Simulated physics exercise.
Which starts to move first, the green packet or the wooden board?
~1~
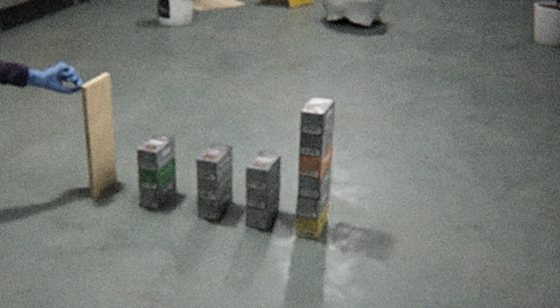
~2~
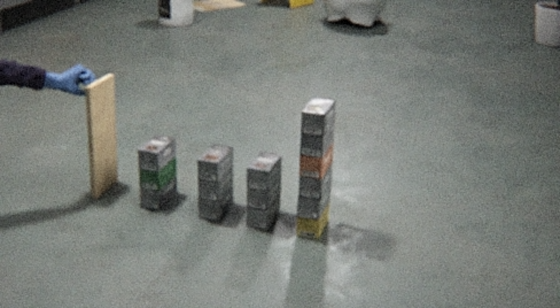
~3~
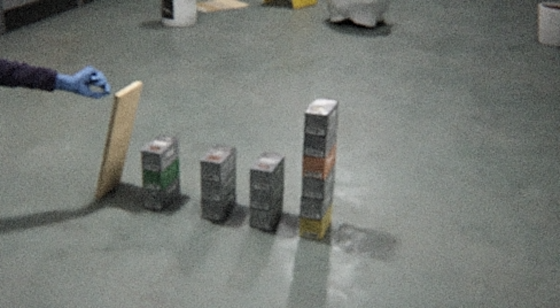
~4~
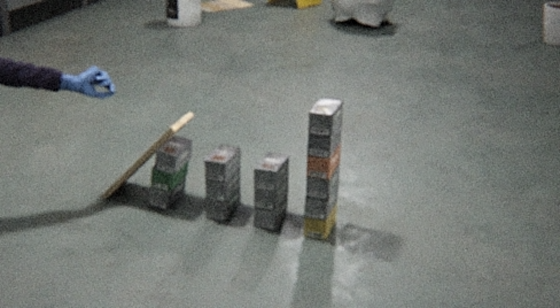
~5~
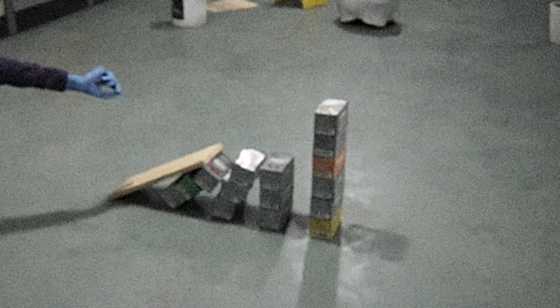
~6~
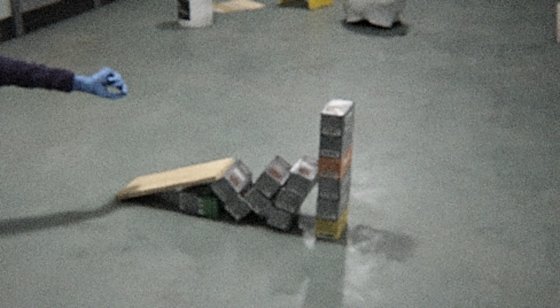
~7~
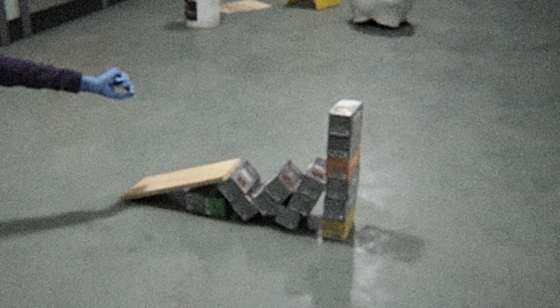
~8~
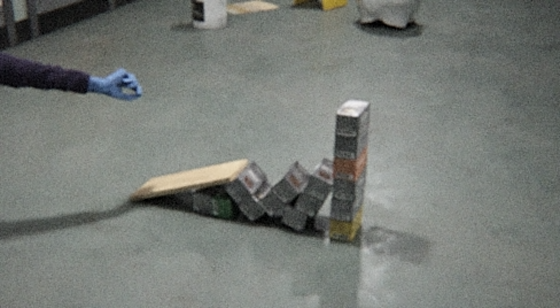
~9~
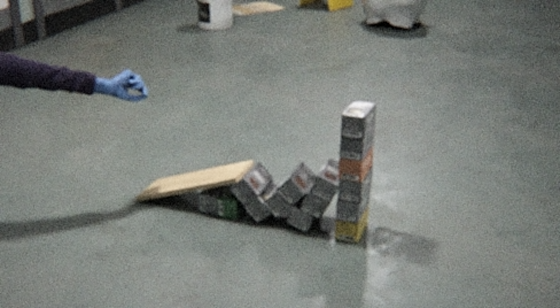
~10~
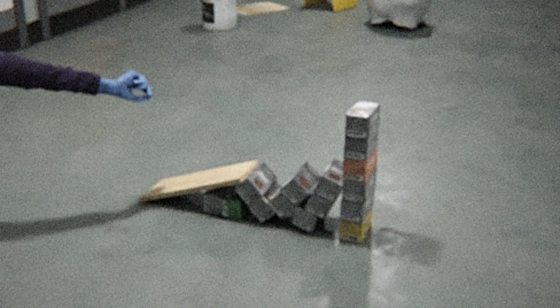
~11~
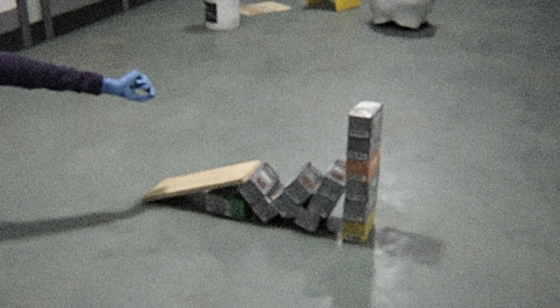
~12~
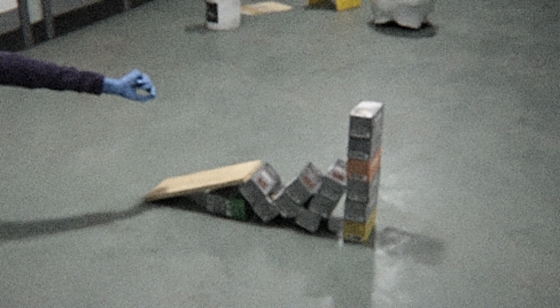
The wooden board starts to move first, tipping to the right under the gloved hand. The green packet only moves after that, as the board comes down on its pile.
A blue-gloved hand on a dark-sleeved arm reaches in from the left to an upright wooden board on a grey-green floor, seen from slightly above. To its right stand three short piles of grey packets, the first with a green one, then a much taller pile with orange and yellow packets. The hand tips the board to the right, and it drops onto the first pile. The short piles topple rightward in turn, the last coming to lean against the tall pile's base. The board rests sloping on the fallen packets, while the tall pile stays upright.
